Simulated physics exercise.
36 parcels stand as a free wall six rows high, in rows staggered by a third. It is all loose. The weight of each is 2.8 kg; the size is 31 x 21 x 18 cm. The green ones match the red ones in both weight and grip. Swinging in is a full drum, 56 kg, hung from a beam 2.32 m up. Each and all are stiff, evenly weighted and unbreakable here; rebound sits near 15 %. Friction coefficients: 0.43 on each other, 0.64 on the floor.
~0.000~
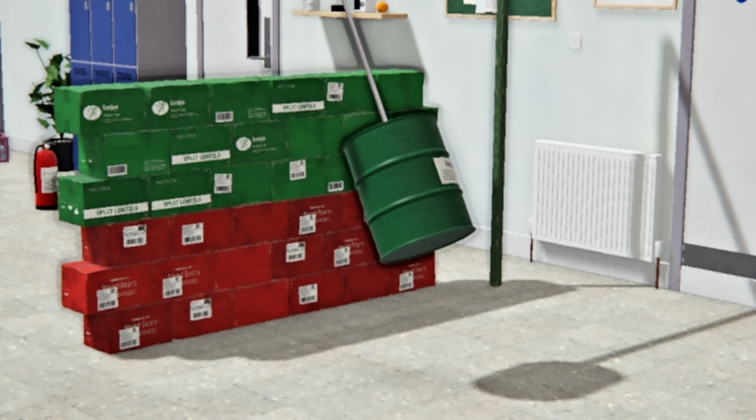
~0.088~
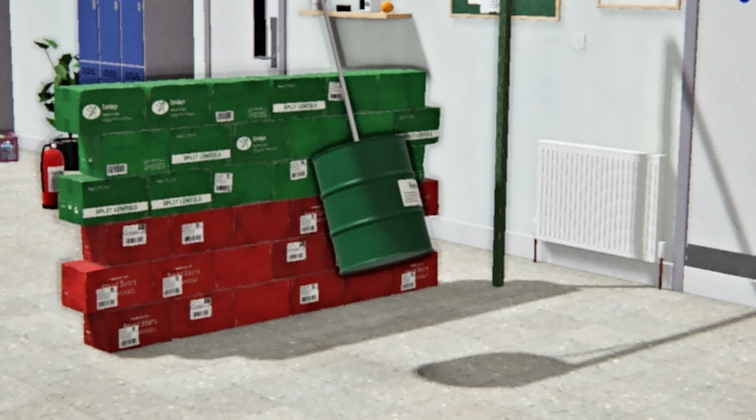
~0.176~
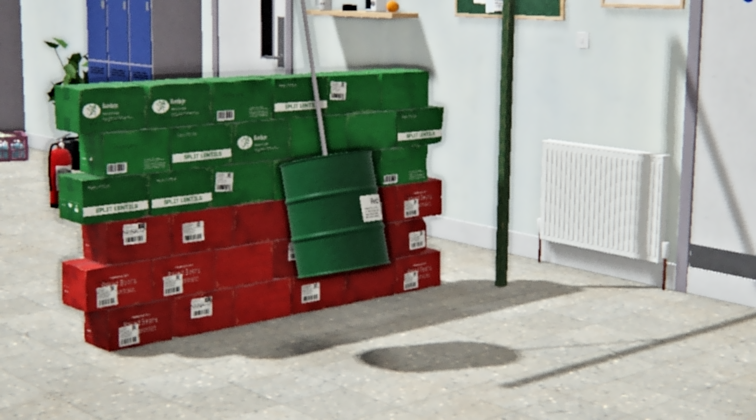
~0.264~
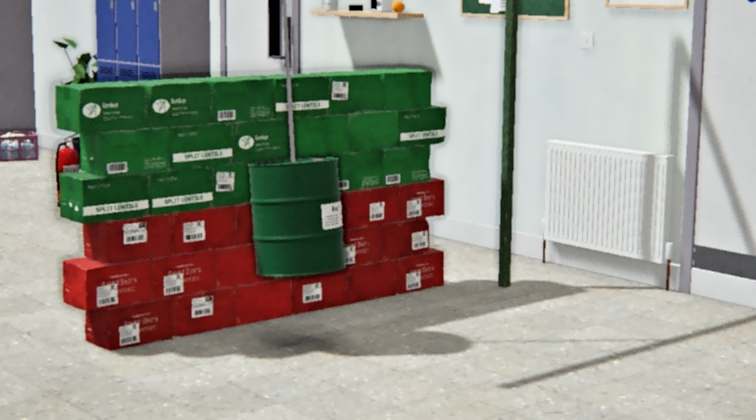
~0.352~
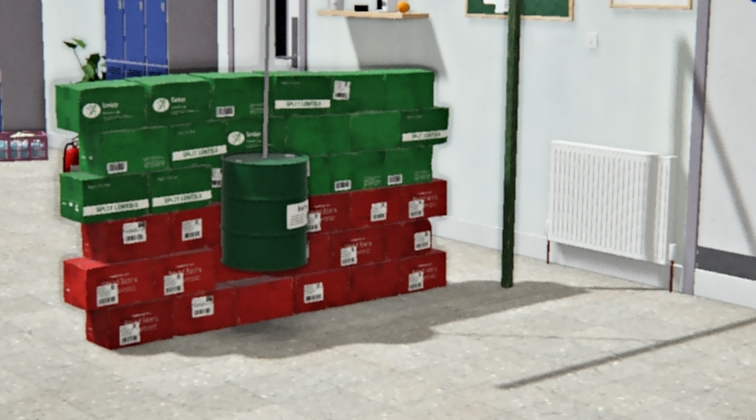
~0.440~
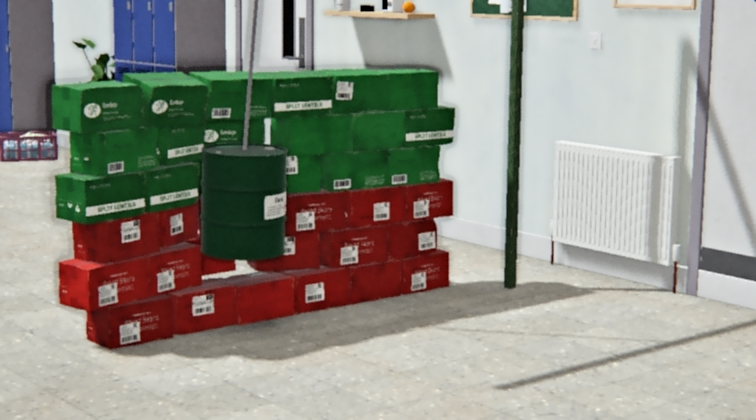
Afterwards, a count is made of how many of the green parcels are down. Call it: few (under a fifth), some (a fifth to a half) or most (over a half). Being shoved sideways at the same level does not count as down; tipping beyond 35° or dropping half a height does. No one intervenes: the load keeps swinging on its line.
Most.
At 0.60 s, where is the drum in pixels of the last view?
You'll find it near (214, 182).
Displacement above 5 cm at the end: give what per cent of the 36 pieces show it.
The answer is 65 percent.
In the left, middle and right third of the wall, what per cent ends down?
Per cent - left 80, middle 80, right 30.
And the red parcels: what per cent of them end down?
Share down, red: 40 percent.
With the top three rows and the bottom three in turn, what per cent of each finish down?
I'd put the top at 90 per cent and the bottom at 40 per cent.
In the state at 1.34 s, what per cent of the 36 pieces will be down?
It's 60 percent at that point.
By 0.60 s, line 16° past plumb; 2 of the 18 green parcels down (4 of 36 in all colours); top green parcel tilted 38°; top red parcel tilted 4°.
By 0.92 s, line 25° past plumb; 6 of the 18 green parcels down (10 of 36 in all colours); top green parcel on its side; top red parcel tilted 20°.
By 1.34 s, line 18° past plumb; 15 of the 18 green parcels down (22 of 36 in all colours); top green parcel upside down; top red parcel tilted 51°, 18 cm lower.
By 1.82 s, line 10° past plumb; 16 of the 18 green parcels down (23 of 36 in all colours); top green parcel upside down; top red parcel on its side.
When it is over (3.2 s), line 9° before plumb; 16 of the 18 green parcels down (23 of 36 in all colours); top green parcel on its side; top red parcel on its side. That is 89 per cent. In pixels of the last frame, middles, top green parcel near (257, 258), top red parcel near (264, 263).
